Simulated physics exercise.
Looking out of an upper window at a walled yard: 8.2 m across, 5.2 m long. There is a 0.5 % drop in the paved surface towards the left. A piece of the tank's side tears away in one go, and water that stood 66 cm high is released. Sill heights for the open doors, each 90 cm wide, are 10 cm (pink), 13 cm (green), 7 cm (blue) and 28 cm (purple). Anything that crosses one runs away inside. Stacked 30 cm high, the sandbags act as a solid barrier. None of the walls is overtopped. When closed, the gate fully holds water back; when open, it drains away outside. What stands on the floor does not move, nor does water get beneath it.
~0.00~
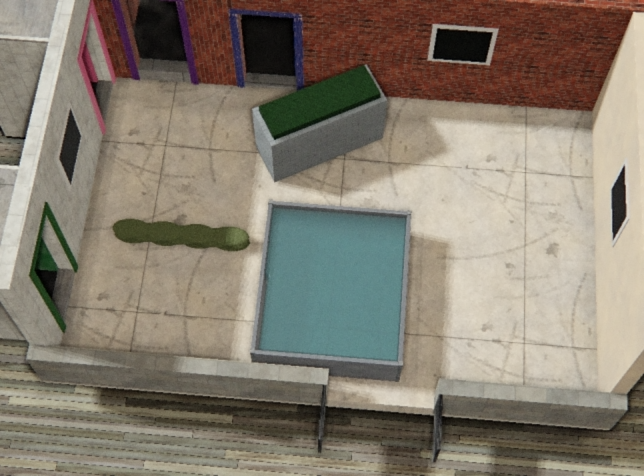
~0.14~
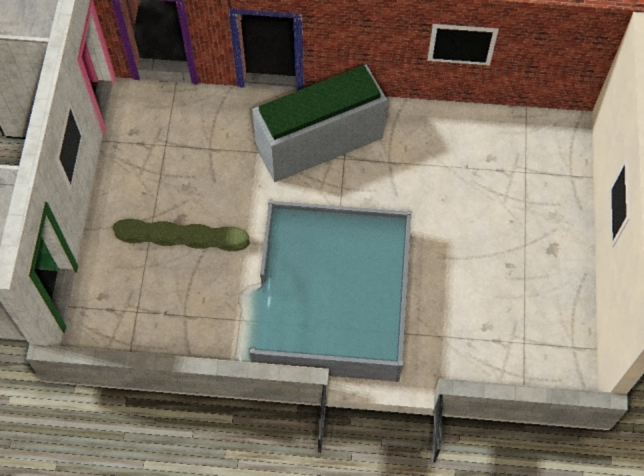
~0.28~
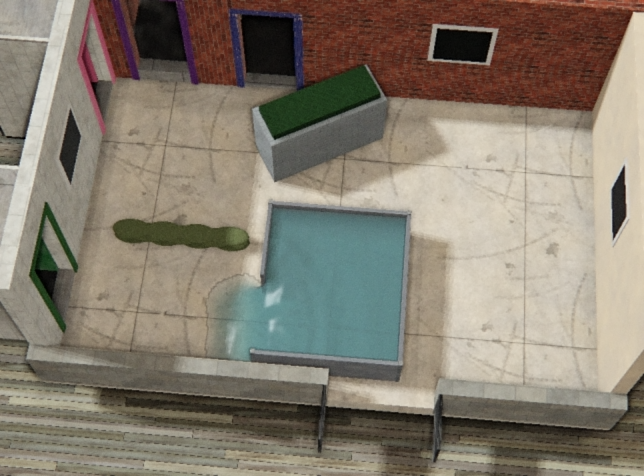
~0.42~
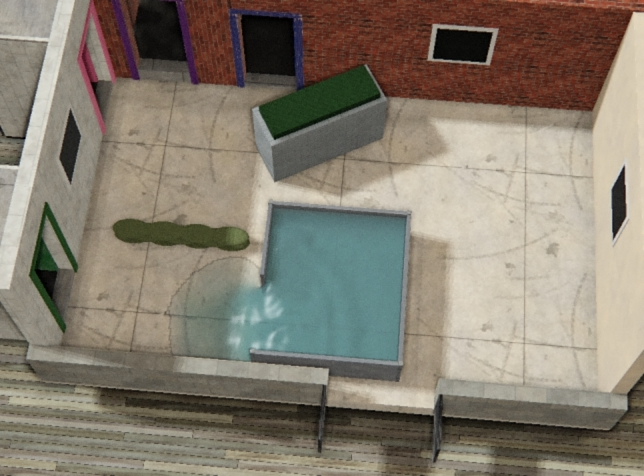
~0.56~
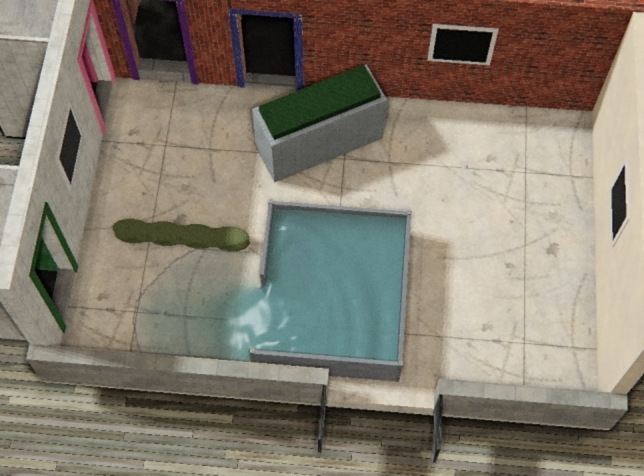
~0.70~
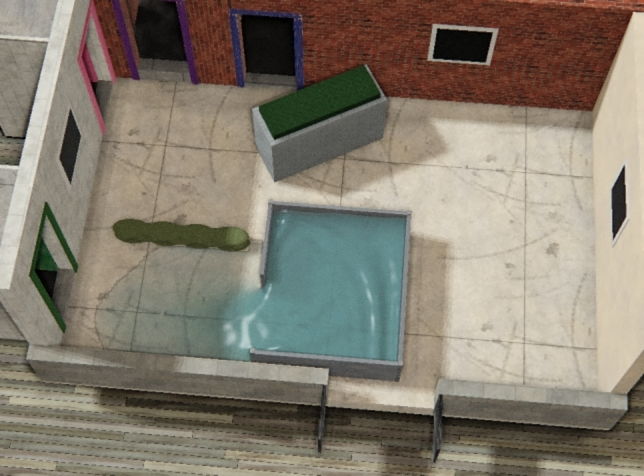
In a walled yard, part of the left side of a tank of still water broke away, and water poured through the gap, fanning out leftward over the paving below a green, lumpy barrier.
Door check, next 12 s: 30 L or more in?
Result: At the pink door the amount let in will top the limit; at the green door the amount let in will top the limit; at the blue door the amount let in will top the limit; at the purple door the amount let in will fall short of the limit.
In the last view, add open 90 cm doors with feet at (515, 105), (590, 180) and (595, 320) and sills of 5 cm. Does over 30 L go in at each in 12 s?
Door 1: Lower; door 2: Lower; door 3: Lower.
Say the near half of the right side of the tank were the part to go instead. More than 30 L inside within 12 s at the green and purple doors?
Result: Green limit not passed, purple limit not passed.
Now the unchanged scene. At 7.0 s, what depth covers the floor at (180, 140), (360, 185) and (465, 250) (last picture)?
Depth readings in turn - 4, 0, 0 cm.
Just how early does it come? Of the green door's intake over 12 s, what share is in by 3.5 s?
Share by then: ~ 55 %.
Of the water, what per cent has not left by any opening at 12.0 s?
Roughly 72 percent.
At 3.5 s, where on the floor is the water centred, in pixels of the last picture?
I'd say somewhere around (231, 283).
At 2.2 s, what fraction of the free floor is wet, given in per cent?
Wet share: Near 20 percent.
After 1.4 s water covers 20 % of the floor and is deepest (53 cm) near (58, 362); pink door not reached, green door 25 cm at the sill, 31 L in, blue door not reached, purple door not reached.
After 2.2 s water covers 20 % of the floor and is deepest (46 cm) near (58, 362); pink door not reached, green door 42 cm at the sill, 157 L in, blue door not reached, purple door not reached.
After 3.5 s water covers 35 % of the floor and is deepest (34 cm) near (69, 307); pink door 6 cm at the sill, 0 L in, green door 33 cm at the sill, 387 L in, blue door not reached, purple door 20 cm at the sill, 0 L in.
After 7.0 s water covers 50 % of the floor and is deepest (22 cm) near (71, 296); pink door 13 cm at the sill, 38 L in, green door 21 cm at the sill, 624 L in, blue door 11 cm at the sill, 3 L in, purple door 14 cm at the sill, 0 L in.
After 12.0 s water covers 70 % of the floor and is deepest (16 cm) near (112, 93); pink door 13 cm at the sill, 80 L in, green door 14 cm at the sill, 675 L in, blue door 12 cm at the sill, 94 L in, purple door 12 cm at the sill, 0 L in.
